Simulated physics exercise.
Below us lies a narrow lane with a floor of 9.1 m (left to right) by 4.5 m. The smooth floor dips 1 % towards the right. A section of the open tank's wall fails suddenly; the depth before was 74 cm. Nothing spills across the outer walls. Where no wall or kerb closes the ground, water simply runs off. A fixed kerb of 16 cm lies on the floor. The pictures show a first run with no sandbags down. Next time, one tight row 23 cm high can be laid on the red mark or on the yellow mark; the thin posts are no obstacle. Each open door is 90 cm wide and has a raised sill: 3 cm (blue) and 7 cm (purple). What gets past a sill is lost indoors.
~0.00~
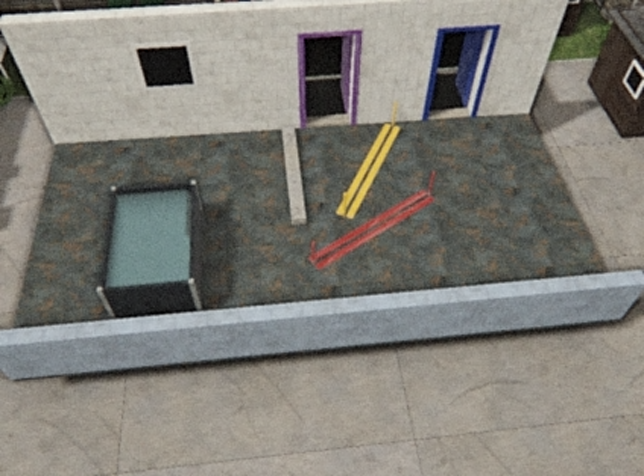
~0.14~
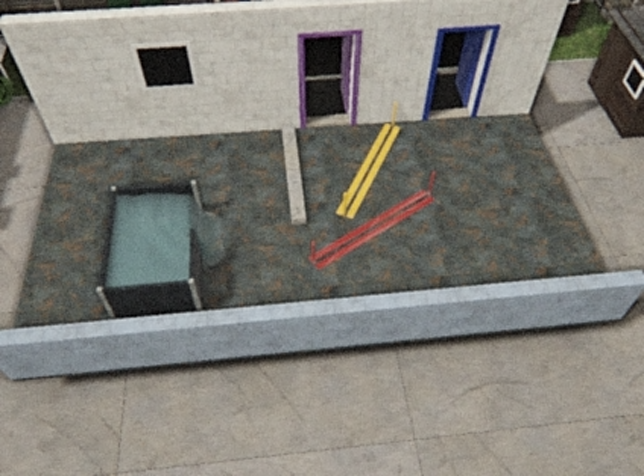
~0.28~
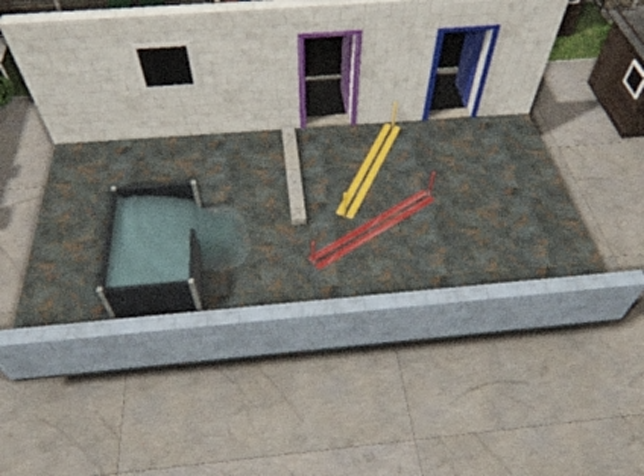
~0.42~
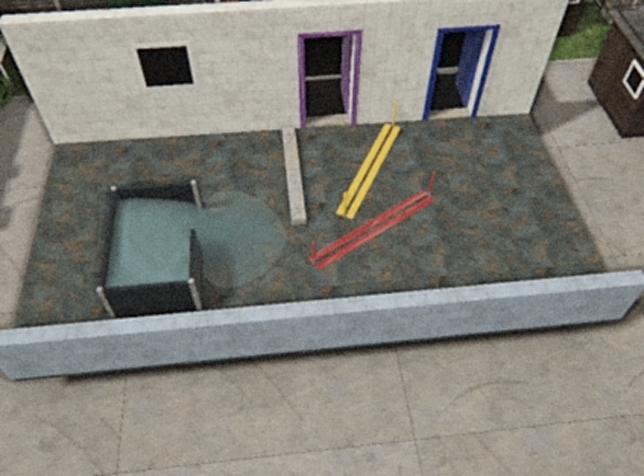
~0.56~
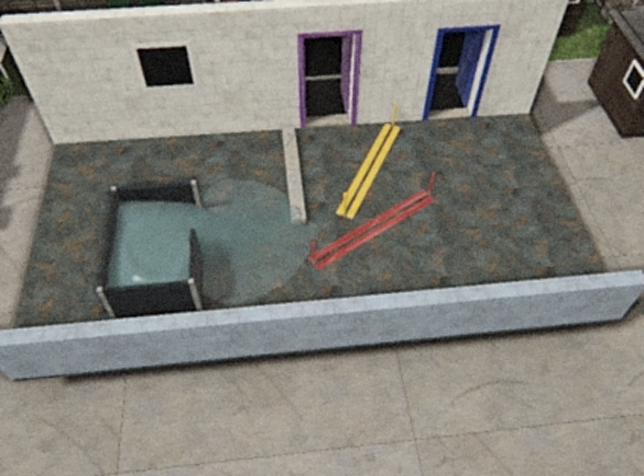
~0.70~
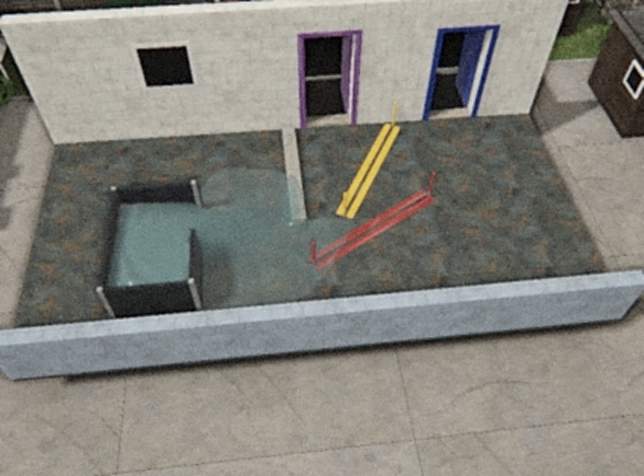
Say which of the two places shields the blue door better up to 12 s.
Choose yellow.
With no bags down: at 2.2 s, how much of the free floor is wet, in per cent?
Near 55 per cent is wet.
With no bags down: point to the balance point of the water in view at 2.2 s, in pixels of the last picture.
Near (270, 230).
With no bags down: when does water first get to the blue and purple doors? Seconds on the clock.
Arrival: Blue 2.8 s, purple 1.6 s.
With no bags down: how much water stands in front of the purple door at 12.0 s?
About 1.0 cm.
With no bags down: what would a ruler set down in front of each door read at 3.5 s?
In cm: Blue 4, purple 3.
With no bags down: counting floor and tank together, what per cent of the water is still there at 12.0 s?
Some 38 per cent remains.
After 1.4 s water covers 30 % of the floor and is deepest (34 cm) near (208, 234) in the run without bags; in at the blue door, 0 L with no bags, 0 L with the row on red, 0 L on yellow.
After 2.2 s water covers 55 % of the floor and is deepest (28 cm) near (290, 220) in the run without bags; in at the blue door, 0 L with no bags, 0 L with the row on red, 0 L on yellow.
After 3.5 s water covers 70 % of the floor and is deepest (19 cm) near (273, 137) in the run without bags; in at the blue door, 1 L with no bags, 46 L with the row on red, 0 L on yellow.
After 7.0 s water covers 65 % of the floor and is deepest (9 cm) near (273, 143) in the run without bags; in at the blue door, 2 L with no bags, 80 L with the row on red, 0 L on yellow.
After 12.0 s water covers 55 % of the floor and is deepest (5 cm) near (282, 143) in the run without bags; in at the blue door, 2 L with no bags, 82 L with the row on red, 0 L on yellow.
